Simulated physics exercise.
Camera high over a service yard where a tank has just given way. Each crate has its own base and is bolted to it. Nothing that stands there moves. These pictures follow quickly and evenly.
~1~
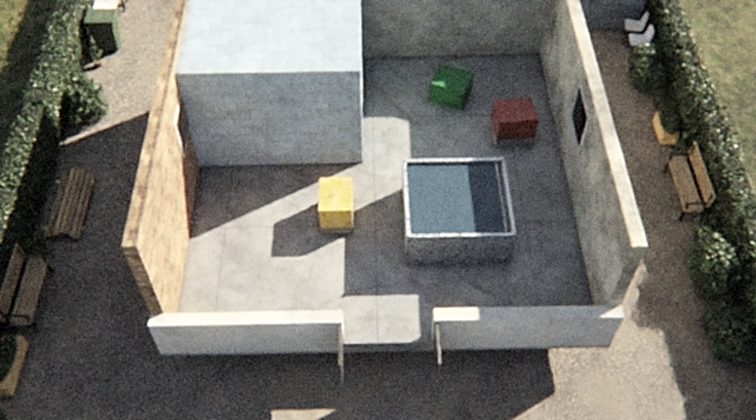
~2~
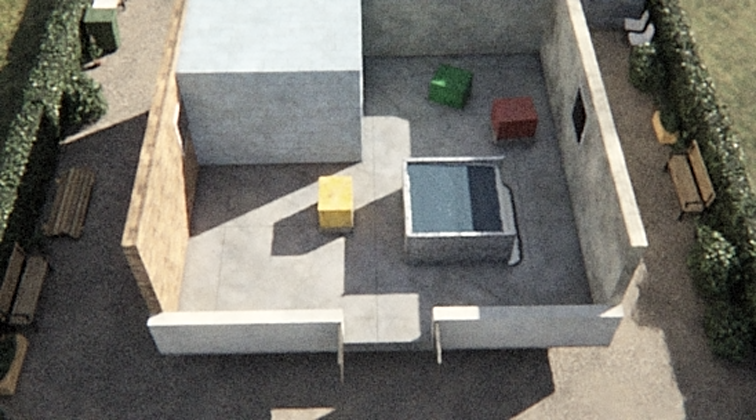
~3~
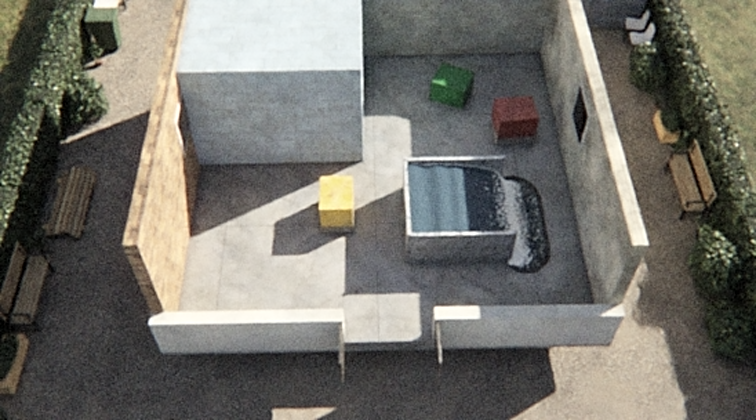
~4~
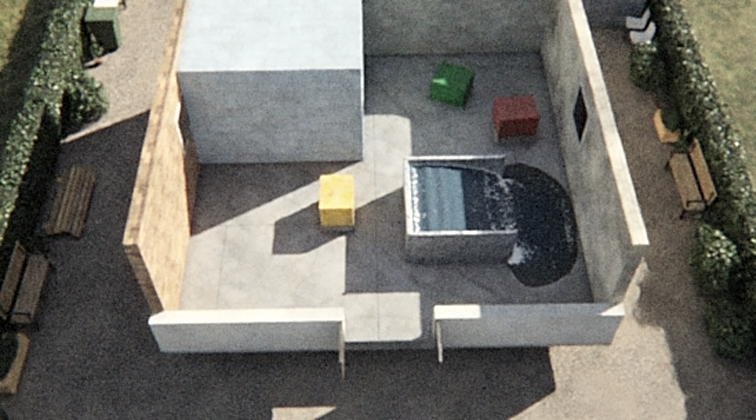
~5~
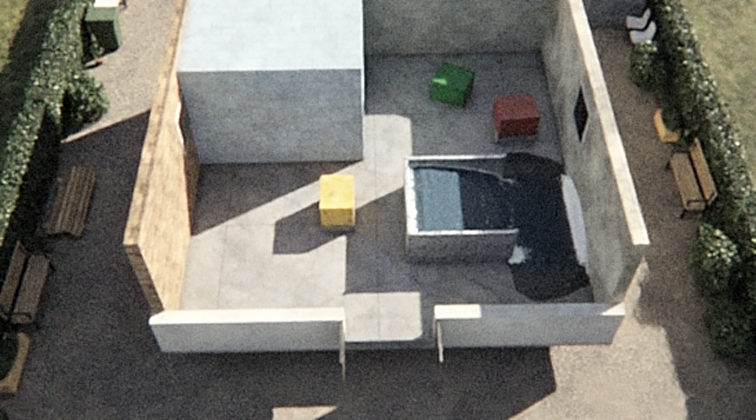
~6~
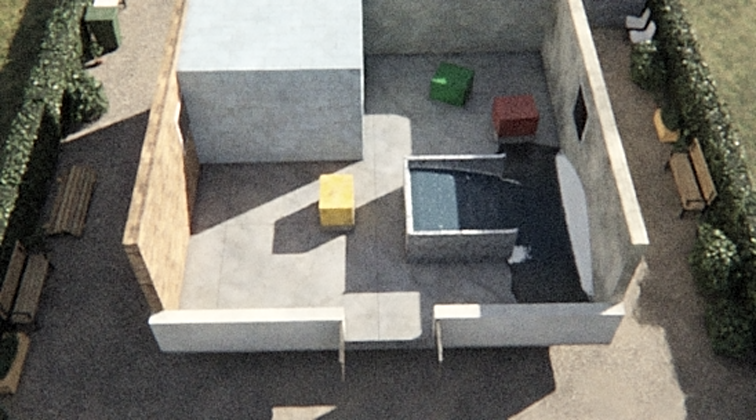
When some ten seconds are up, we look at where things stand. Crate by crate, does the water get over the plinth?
My prediction: The yellow crate is not flooded, the green crate is flooded, the red crate is flooded.
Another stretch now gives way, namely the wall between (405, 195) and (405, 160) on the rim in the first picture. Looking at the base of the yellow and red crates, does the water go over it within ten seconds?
The yellow one is reached; the red one is not reached.
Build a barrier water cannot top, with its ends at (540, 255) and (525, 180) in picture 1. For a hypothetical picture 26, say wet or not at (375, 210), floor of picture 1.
At that place: Not flooded.
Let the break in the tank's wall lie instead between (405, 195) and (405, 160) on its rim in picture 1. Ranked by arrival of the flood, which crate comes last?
I say the red-painted one.
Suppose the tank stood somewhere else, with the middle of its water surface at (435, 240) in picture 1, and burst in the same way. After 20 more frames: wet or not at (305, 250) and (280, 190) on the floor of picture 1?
The first spot is not reached, while the second is not reached.
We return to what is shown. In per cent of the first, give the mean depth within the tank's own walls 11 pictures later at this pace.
Estimate: Around 26 per cent.
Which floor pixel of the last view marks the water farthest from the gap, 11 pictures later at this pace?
Estimated pixel: (534, 52).
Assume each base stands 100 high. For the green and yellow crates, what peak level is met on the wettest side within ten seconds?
The first comes to 170 per cent and the second to 50 per cent.
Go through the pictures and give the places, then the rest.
The first frame shows still water in the open tank at (457, 198).
In the second frame, the front is at (511, 264), out from the gap at (503, 215).
In the third frame, the front is at (534, 268), out from the gap at (504, 215).
In the fourth frame, the front is at (566, 269), out from the gap at (504, 215).
In the fifth frame, the front is at (585, 282), out from the gap at (504, 215).
In the sixth frame, water pours out at (503, 215) and has run to (592, 301).
A moment on, water covers 15 % of the floor; the yellow crate not reached, the green crate not reached, the red crate water round its plinth.
Next, water covers 30 % of the floor; the yellow crate not reached, the green crate not reached, the red crate water round its plinth.
Then, water covers 70 % of the floor; the yellow crate water round its plinth, the green crate water round its plinth, the red crate water round its plinth.
Later, water covers 95 % of the floor; the yellow crate water round its plinth, the green crate water round its plinth, the red crate water round its plinth.
In the end, water covers 100 % of the floor; the yellow crate stayed above the water, the green crate was topped, the red crate was topped.
